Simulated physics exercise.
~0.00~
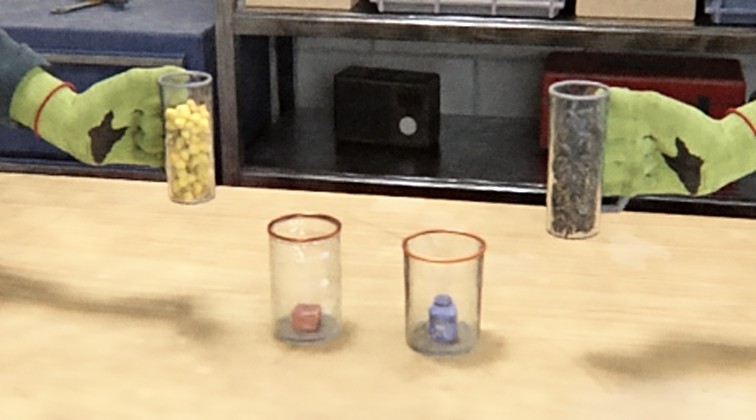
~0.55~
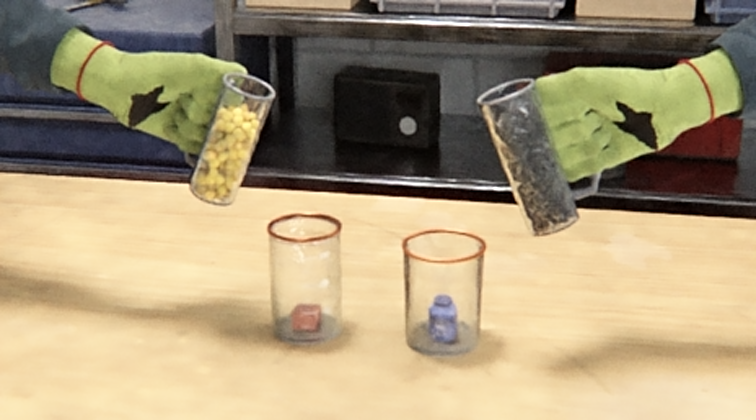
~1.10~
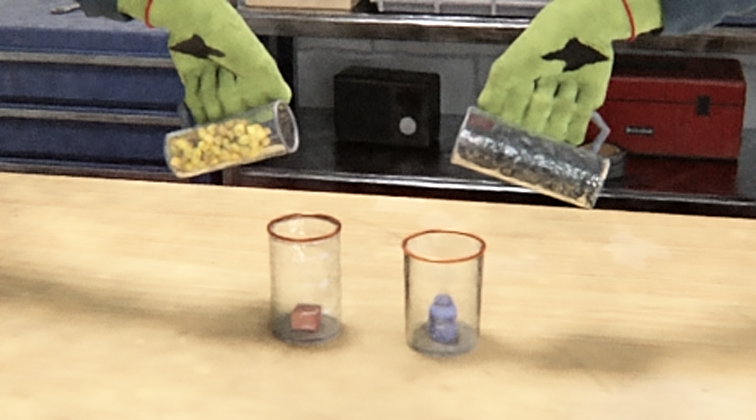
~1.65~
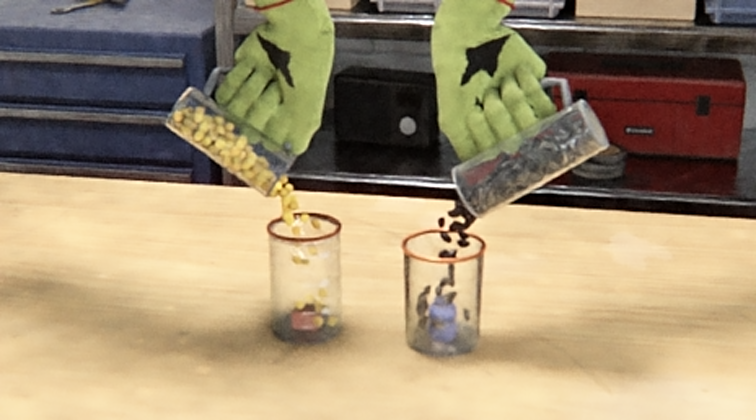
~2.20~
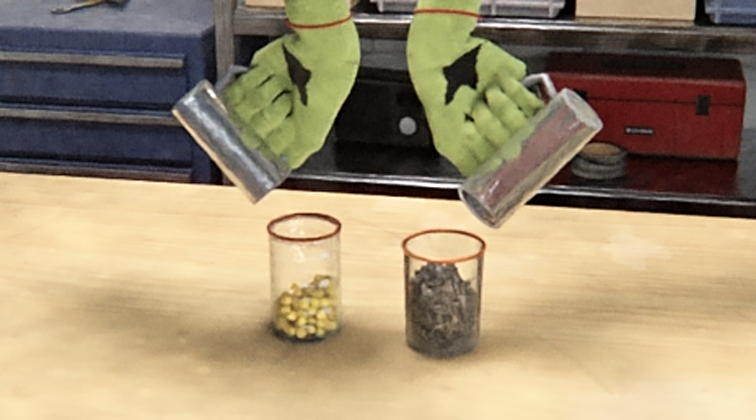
Gloved hands tip yellow bits and dark flakes into two glasses, burying both small objects.
